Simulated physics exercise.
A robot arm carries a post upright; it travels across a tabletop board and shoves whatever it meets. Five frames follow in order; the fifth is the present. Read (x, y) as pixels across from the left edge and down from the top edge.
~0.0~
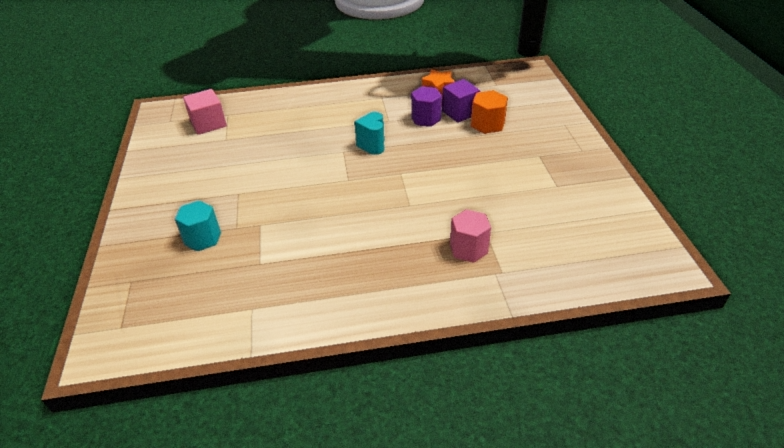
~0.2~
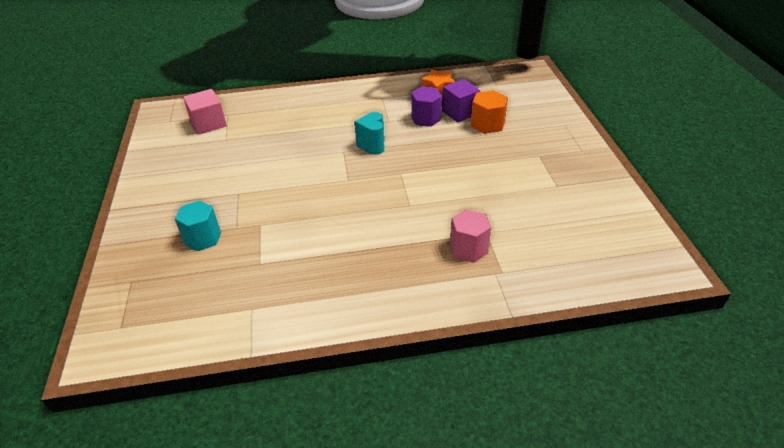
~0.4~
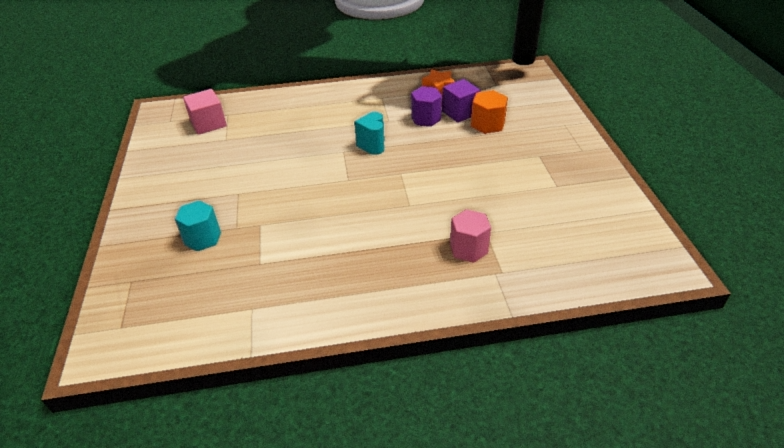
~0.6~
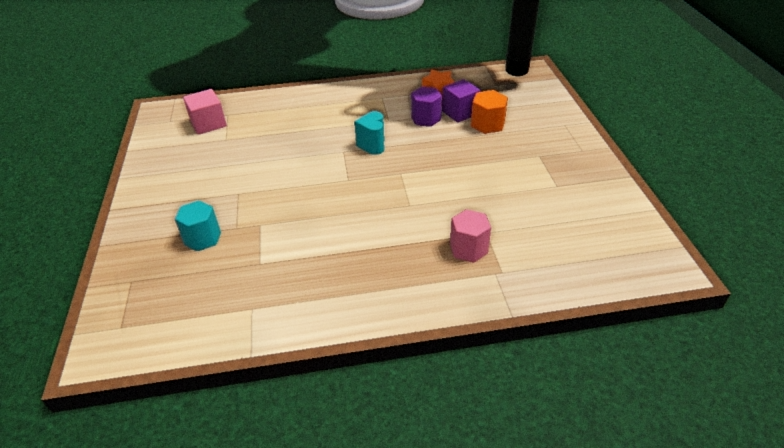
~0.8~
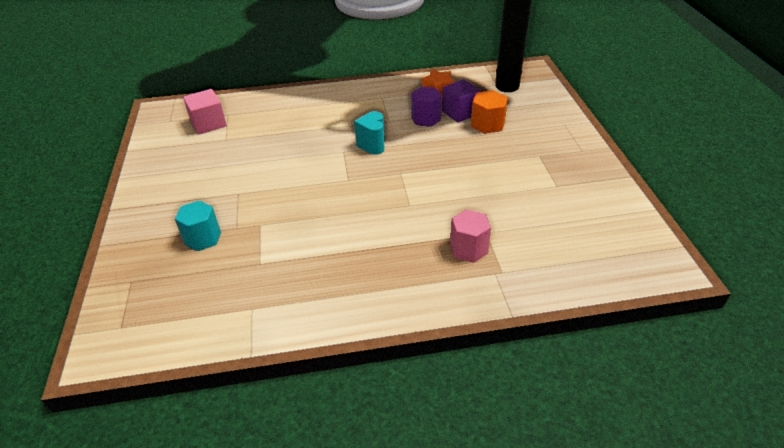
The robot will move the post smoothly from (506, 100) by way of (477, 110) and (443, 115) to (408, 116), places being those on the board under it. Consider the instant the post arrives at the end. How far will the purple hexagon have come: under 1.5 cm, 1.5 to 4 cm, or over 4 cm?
It is going to finish beyond 4 cm from where it is now.
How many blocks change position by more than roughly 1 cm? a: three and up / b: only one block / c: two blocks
c.
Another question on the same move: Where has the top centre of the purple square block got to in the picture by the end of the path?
Somewhere near (383, 97).
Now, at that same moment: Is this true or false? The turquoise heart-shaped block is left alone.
That is true.
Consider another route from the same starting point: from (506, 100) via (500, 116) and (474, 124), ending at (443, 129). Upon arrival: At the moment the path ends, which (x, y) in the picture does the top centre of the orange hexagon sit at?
The spot you're after is about (457, 120) in the image.
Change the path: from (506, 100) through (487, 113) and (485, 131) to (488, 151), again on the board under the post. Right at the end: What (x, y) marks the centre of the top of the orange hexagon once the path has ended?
Final place: (486, 145).
On the path given first. One third of the way, post (478, 97); purple square block (454, 89).
Two thirds of the way, post (444, 102); purple hexagon (391, 99); purple square block (419, 95), turned 15° clockwise.
At the end, post (408, 103); turquoise heart-shaped block unmoved; purple hexagon (358, 105), turned 15° anticlockwise; orange star unmoved; purple square block (383, 97).
